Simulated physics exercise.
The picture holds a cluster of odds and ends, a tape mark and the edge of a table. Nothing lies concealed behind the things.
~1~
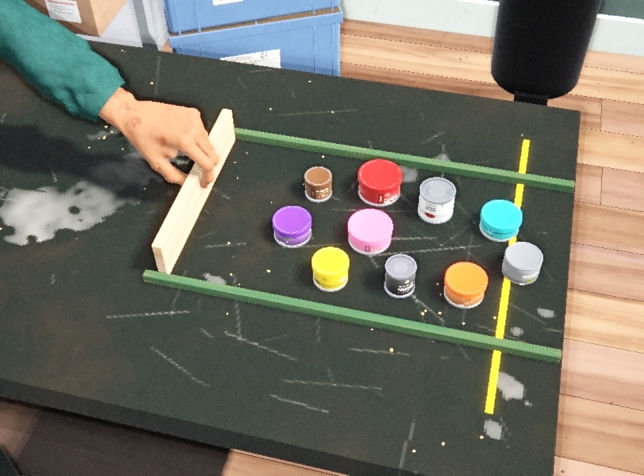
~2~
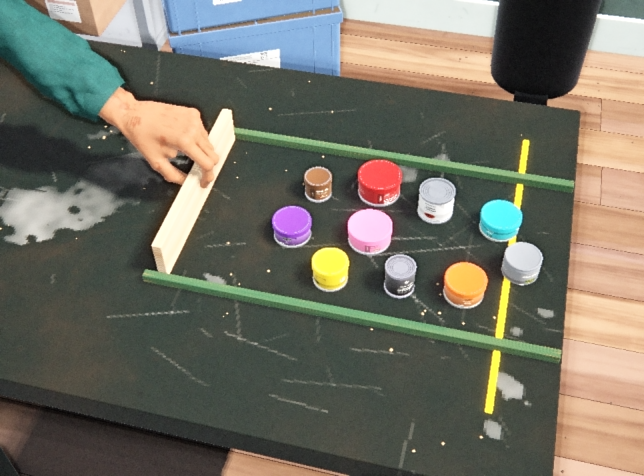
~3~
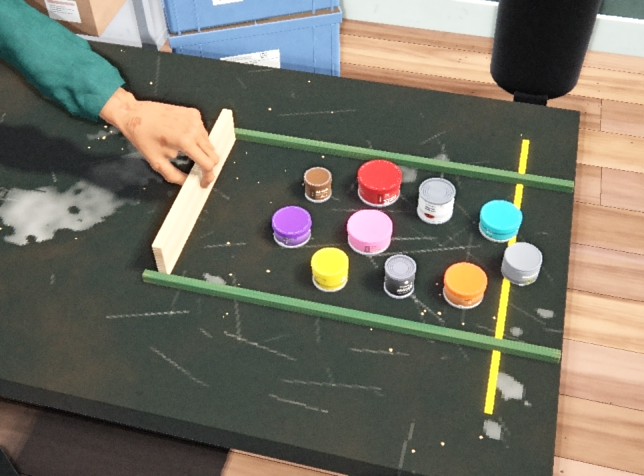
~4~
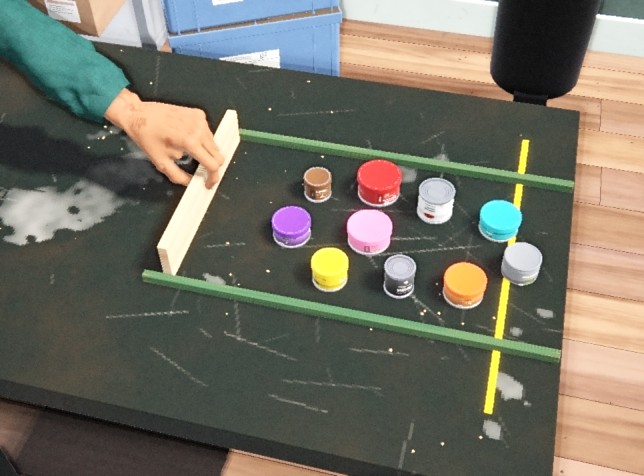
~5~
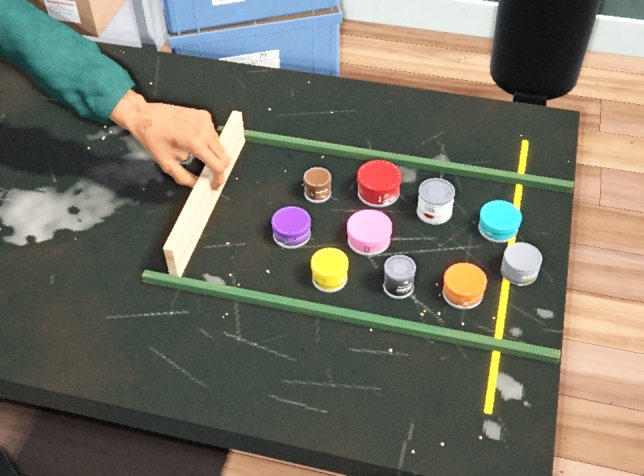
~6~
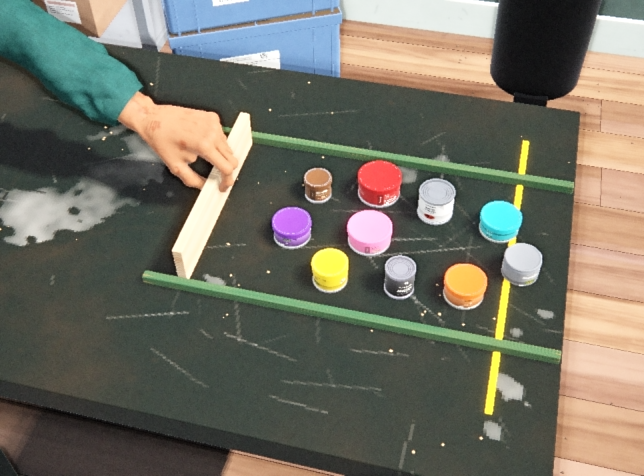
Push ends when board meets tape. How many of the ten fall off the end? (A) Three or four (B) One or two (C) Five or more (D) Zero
One or two.
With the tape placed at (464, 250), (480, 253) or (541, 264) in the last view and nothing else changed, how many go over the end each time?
The counts come to 0, then 0, then 6.
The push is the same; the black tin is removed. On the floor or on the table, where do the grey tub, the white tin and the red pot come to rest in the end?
Grey tub down, white tin still up, red pot still up.
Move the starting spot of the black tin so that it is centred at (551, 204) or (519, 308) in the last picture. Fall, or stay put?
Order of tries: Off, on.
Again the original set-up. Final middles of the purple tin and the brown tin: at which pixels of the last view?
(529, 271) and (530, 220).
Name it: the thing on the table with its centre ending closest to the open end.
Foremost is the orange tin.
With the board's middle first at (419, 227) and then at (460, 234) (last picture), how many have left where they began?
That makes 9 at the first spot and 10 at the second.
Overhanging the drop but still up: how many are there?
That'd be 3.
Soon after, none off yet; grey tub at rest near (521, 265); turquoise tin at rest near (500, 222); orange tin at rest near (465, 287).
Then, none off yet; grey tub at rest near (521, 265); turquoise tin at rest near (500, 222); orange tin moved a little near (483, 288).
By the end, the number that fall off is one or two; fallen, turquoise tin and grey tub.
